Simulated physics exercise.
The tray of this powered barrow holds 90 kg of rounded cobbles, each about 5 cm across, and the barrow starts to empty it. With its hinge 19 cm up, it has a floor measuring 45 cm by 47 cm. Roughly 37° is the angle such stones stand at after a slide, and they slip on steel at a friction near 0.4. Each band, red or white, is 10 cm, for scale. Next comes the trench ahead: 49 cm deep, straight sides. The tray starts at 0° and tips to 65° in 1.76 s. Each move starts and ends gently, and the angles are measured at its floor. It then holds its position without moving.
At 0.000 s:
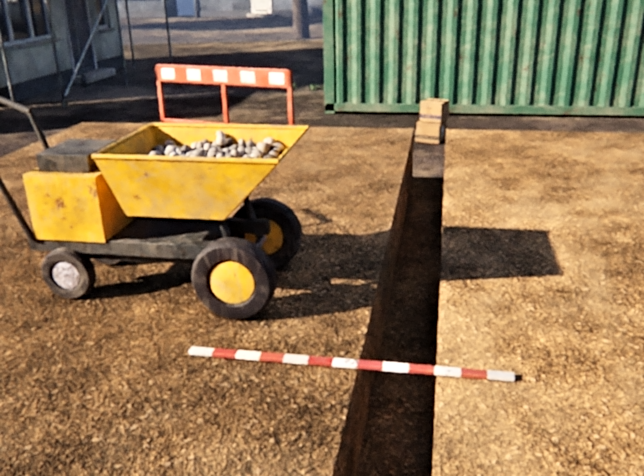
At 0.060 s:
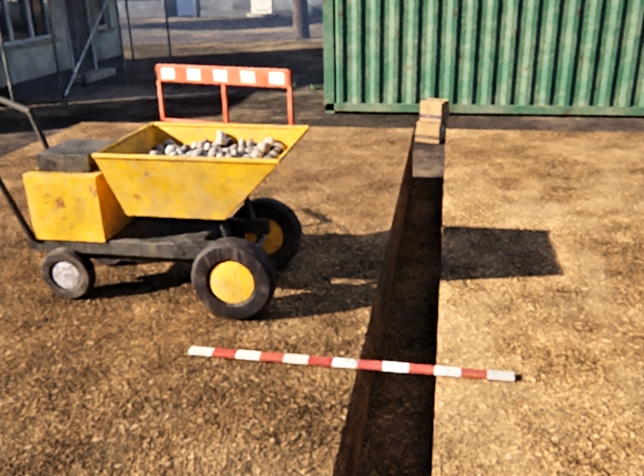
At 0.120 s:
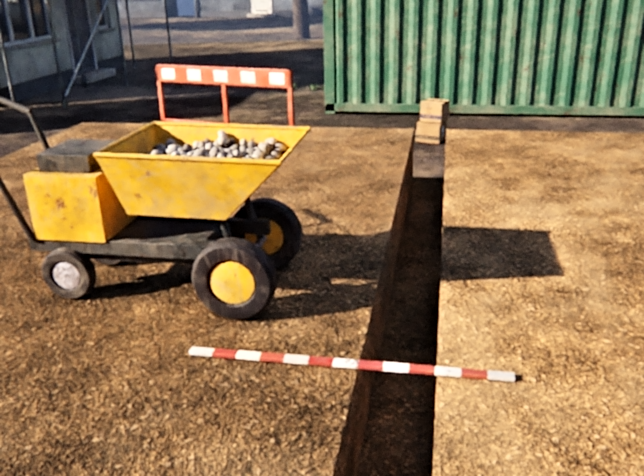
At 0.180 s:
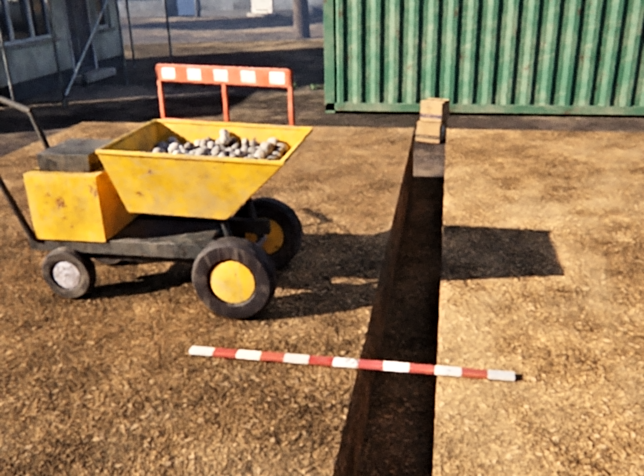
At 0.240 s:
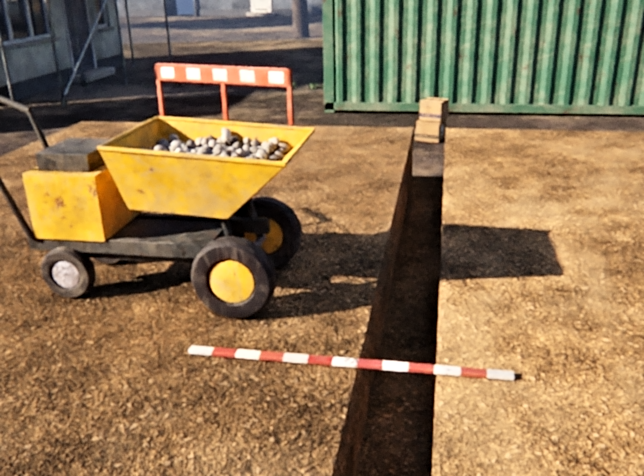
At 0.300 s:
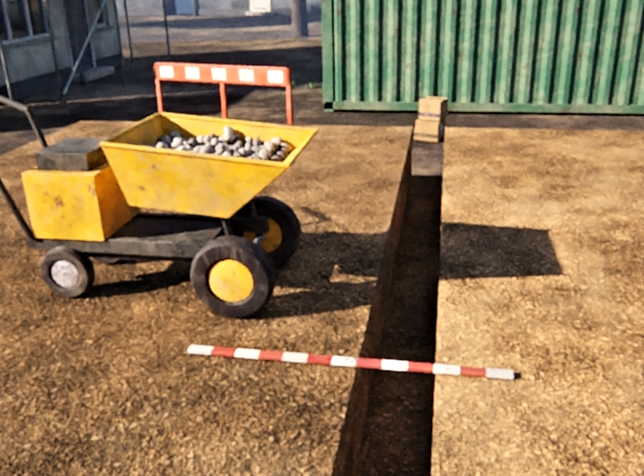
At first, a yellow powered barrow loaded with grey stones stands beside a narrow trench, a red-and-white striped pole lying across the gap. Then its tray tilts very slightly, the rear edge rising a little, and the stones shift just barely within it while the wheels stay still.
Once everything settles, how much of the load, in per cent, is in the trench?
Once it settles, about 94 per cent of the load is there.
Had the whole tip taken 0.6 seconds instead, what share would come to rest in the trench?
About 65%.
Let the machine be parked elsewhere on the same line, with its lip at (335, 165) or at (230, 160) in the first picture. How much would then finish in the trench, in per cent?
It'd be around 35 per cent and after that around 75 per cent.
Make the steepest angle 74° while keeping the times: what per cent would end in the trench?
Around 95 per cent would finish in the trench.
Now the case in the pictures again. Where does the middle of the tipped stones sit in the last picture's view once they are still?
(408, 371).
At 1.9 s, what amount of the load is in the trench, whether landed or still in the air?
Some 45 per cent.
After 1.3 s the floor is at 55°; 100 % in the tray; the foremost stones are at (363, 222).
After 1.9 s the floor is at 65°; 55 % in the tray, 43 % in the trench, 1 % past the trench; the foremost stones are at (450, 293).
After 2.2 s the floor is at 65°; 22 % in the tray, 72 % in the trench, 6 % past the trench; the foremost stones are at (498, 289).
After 4.2 s the floor is at 65°; 0 % in the tray, 94 % in the trench, 6 % past the trench; the foremost stones are at (519, 297).
